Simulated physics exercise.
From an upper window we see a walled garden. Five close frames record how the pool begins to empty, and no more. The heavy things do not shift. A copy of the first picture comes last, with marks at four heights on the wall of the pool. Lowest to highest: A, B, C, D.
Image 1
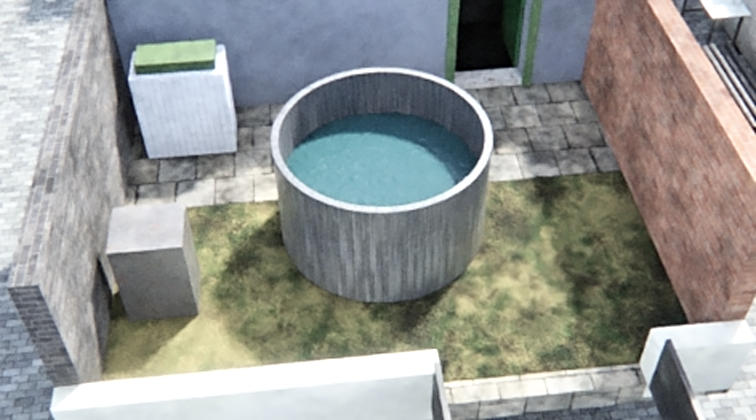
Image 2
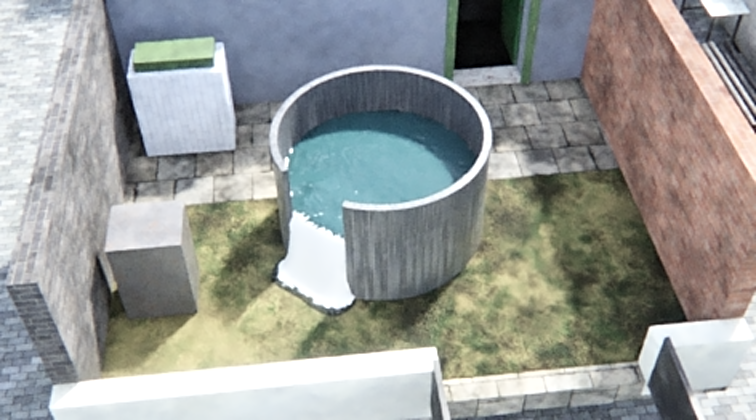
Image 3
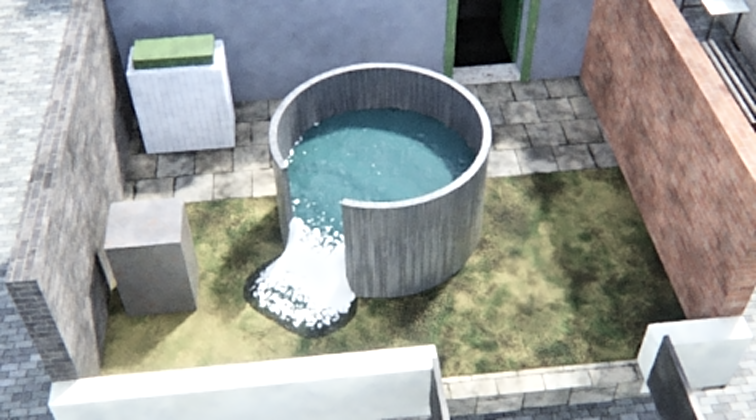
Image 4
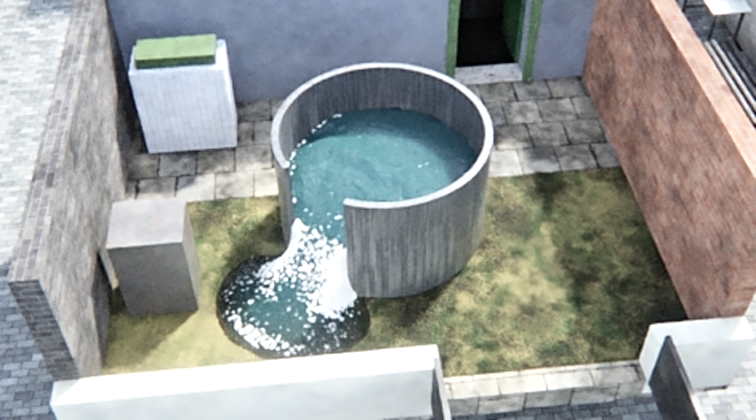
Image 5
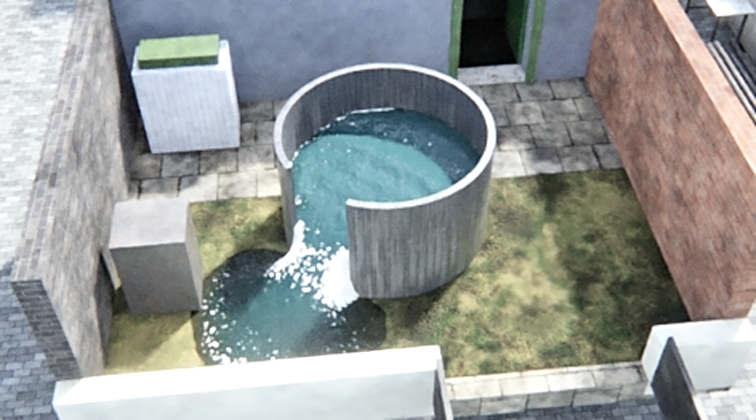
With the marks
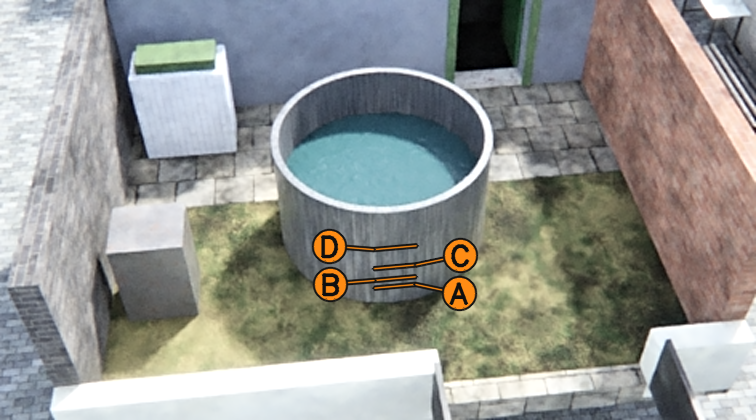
Water burst through a gap that opened in the front left side of a round grey pool, foaming white onto the grass and spreading in a dark, widening puddle across the walled garden.
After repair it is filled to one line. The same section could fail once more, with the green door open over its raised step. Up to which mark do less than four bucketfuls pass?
Level D just does it.
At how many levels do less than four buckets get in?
All four.
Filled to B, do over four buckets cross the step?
No, not at all.
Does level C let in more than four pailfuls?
No, that is safe.
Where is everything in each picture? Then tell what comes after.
Water in the pool at rest, its middle at (382, 174); foot of the green doorway at (487, 87); open gate at (545, 336).
Water covers 1 % of the ground and shows as far out as (336, 309).
Water covers 3 % of the ground and shows as far out as (252, 295).
Water covers 7 % of the ground and shows as far out as (235, 313).
Water covers 11 % of the ground and shows as far out as (208, 302).
On the marked copy, A at (395, 286); B at (395, 278); C at (395, 266); D at (395, 247); from the bottom up A, B, C, D.
With A, nothing gets over.
With B, nothing gets over.
With C, nothing gets over.
With D, a splash gets over, under a bucket.
